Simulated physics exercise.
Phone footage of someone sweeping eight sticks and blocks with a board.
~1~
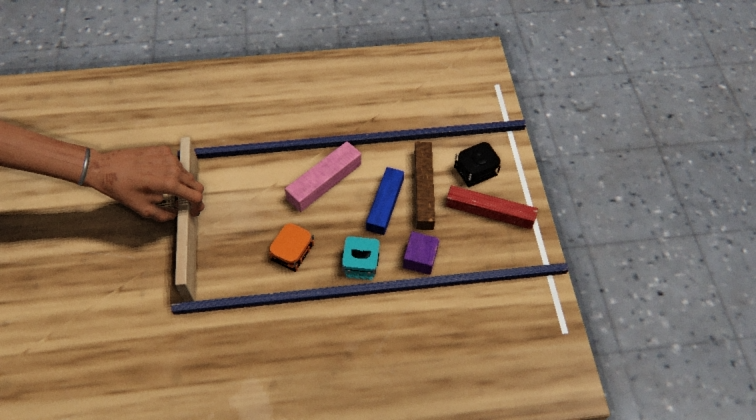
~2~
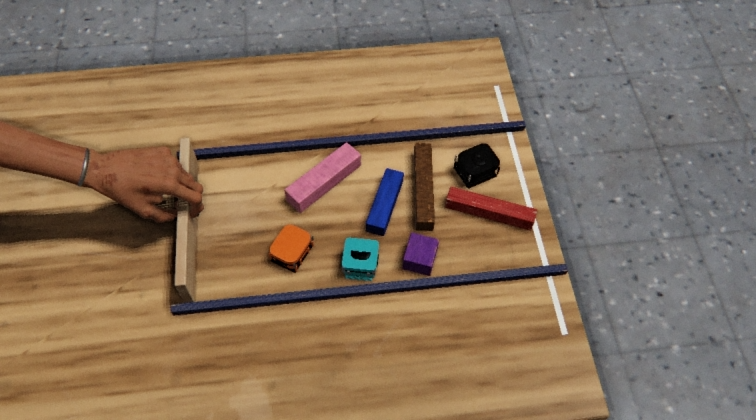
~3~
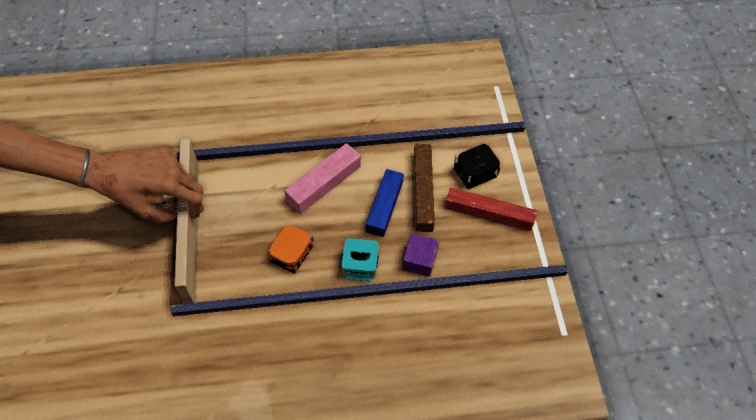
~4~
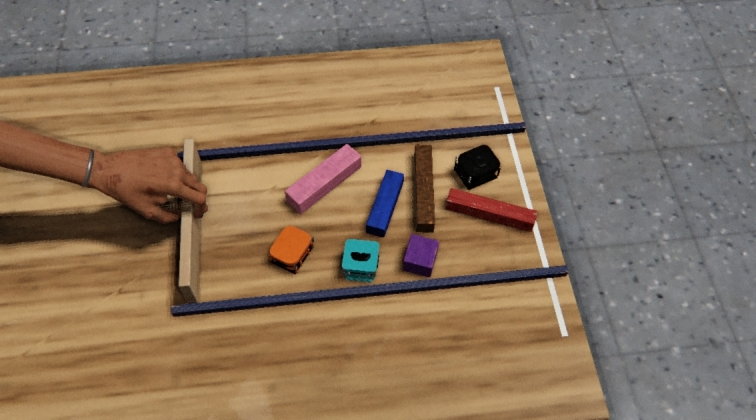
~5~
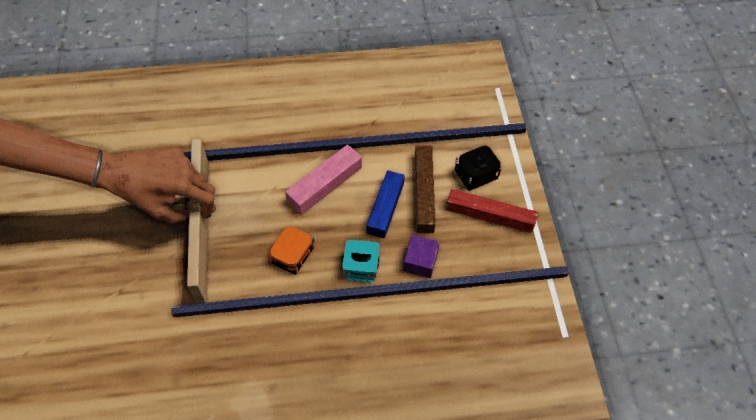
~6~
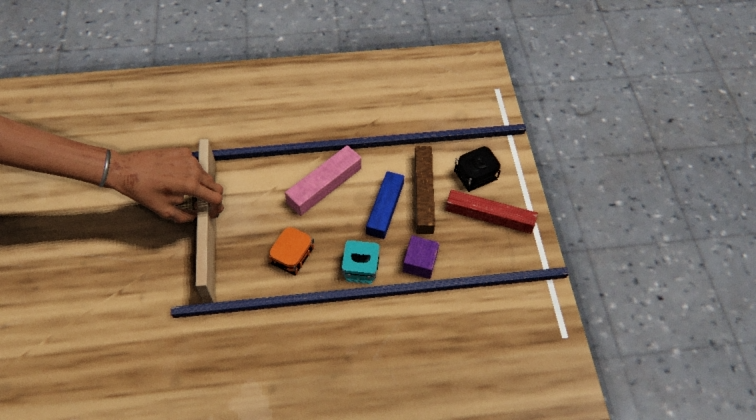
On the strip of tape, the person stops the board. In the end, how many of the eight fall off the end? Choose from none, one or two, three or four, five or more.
Final count: Five or more.
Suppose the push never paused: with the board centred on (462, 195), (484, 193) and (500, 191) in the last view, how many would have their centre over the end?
It comes out as 0, then 2, then 3.
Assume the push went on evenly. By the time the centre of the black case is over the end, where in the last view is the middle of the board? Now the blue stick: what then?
At (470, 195) for the black case; at (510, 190) for the blue stick.
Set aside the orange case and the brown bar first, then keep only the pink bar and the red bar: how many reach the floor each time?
I'd say 4 the first time and 4 the second time.
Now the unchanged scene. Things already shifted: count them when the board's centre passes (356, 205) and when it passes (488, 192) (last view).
I count 5 first and 8 after.
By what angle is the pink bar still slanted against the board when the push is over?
The angle is about 0 degrees.
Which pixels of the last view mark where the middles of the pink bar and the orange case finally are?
They come to rest around (530, 161) and (549, 218).
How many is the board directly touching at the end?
That makes 3.
Soon after, none off yet; red bar at rest near (491, 212); black case at rest near (478, 169); brown bar at rest near (424, 189).
After that, none off yet; red bar displaced a little near (532, 209); black case displaced about its own width near (501, 165); brown bar displaced a little near (478, 180).
In the end, the number that fall off is five or more; gone, blue stick, purple block, brown bar, black case and red bar.
